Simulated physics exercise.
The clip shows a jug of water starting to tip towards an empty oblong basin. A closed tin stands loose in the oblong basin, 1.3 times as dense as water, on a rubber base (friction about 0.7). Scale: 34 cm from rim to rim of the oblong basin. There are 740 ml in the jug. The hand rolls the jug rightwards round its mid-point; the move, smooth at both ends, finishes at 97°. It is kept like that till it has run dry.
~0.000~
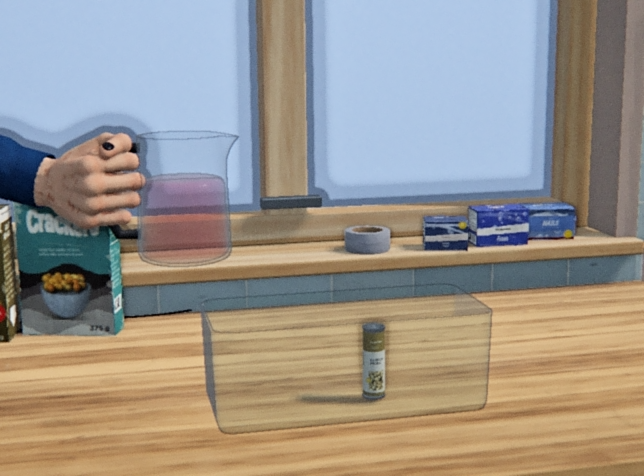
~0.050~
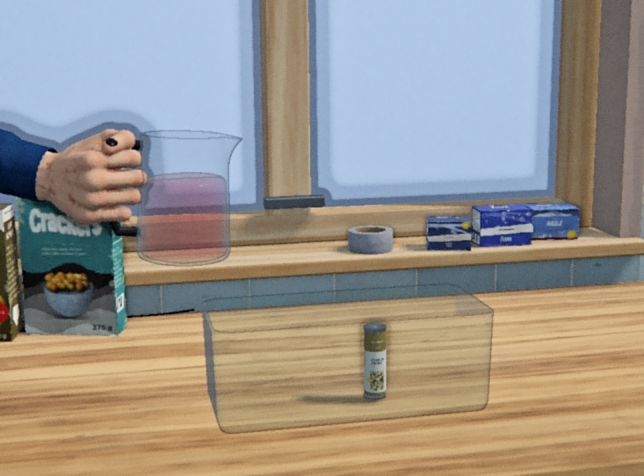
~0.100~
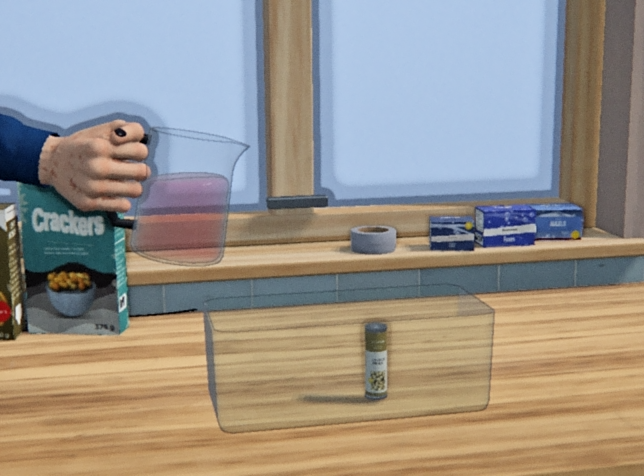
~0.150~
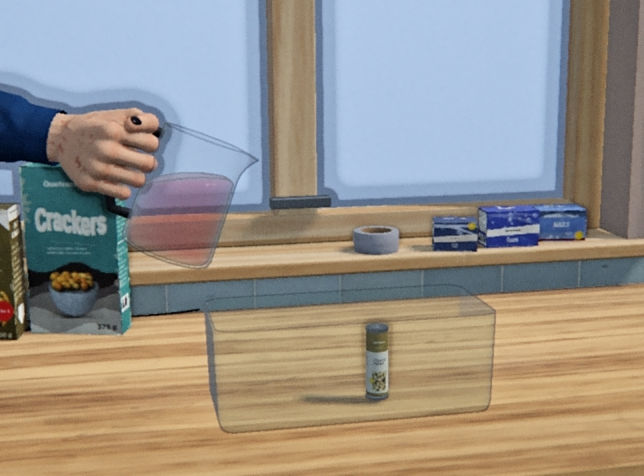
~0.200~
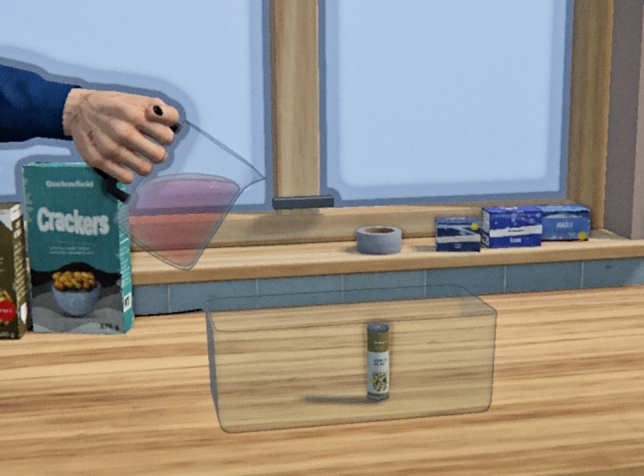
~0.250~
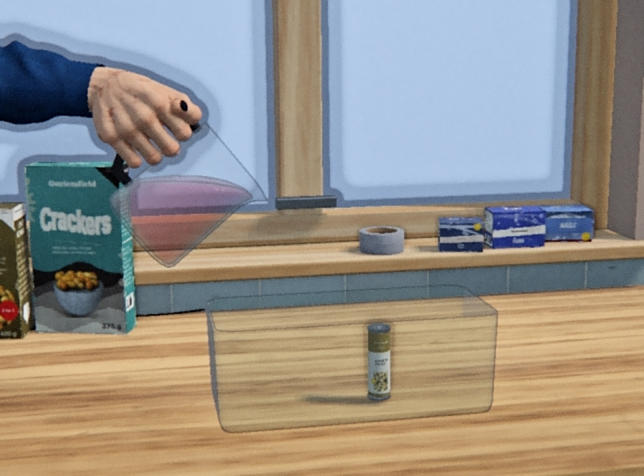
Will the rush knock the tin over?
It remains upright.
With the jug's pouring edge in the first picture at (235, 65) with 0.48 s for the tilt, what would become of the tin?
Then it goes over.
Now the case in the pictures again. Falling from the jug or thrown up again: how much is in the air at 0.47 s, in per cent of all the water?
About 20 per cent.
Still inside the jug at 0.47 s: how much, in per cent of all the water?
Near 72 in a hundred.
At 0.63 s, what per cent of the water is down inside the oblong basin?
Near 42 in a hundred.
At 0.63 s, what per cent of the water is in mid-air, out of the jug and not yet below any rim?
Near 22 in a hundred.
By 0.47 s the tilt is 97° and 73 per cent is still to pour; the tin stands where it began.
By 0.63 s the tilt is 97° and 37 per cent is still to pour; the tin stands where it began.
By 0.80 s the tilt is 97° and 18 per cent is still to pour; the tin stands where it began.
By 0.98 s the tilt is 97° and 9 per cent is still to pour; the tin stands where it began.
At rest the tin stands where it began.
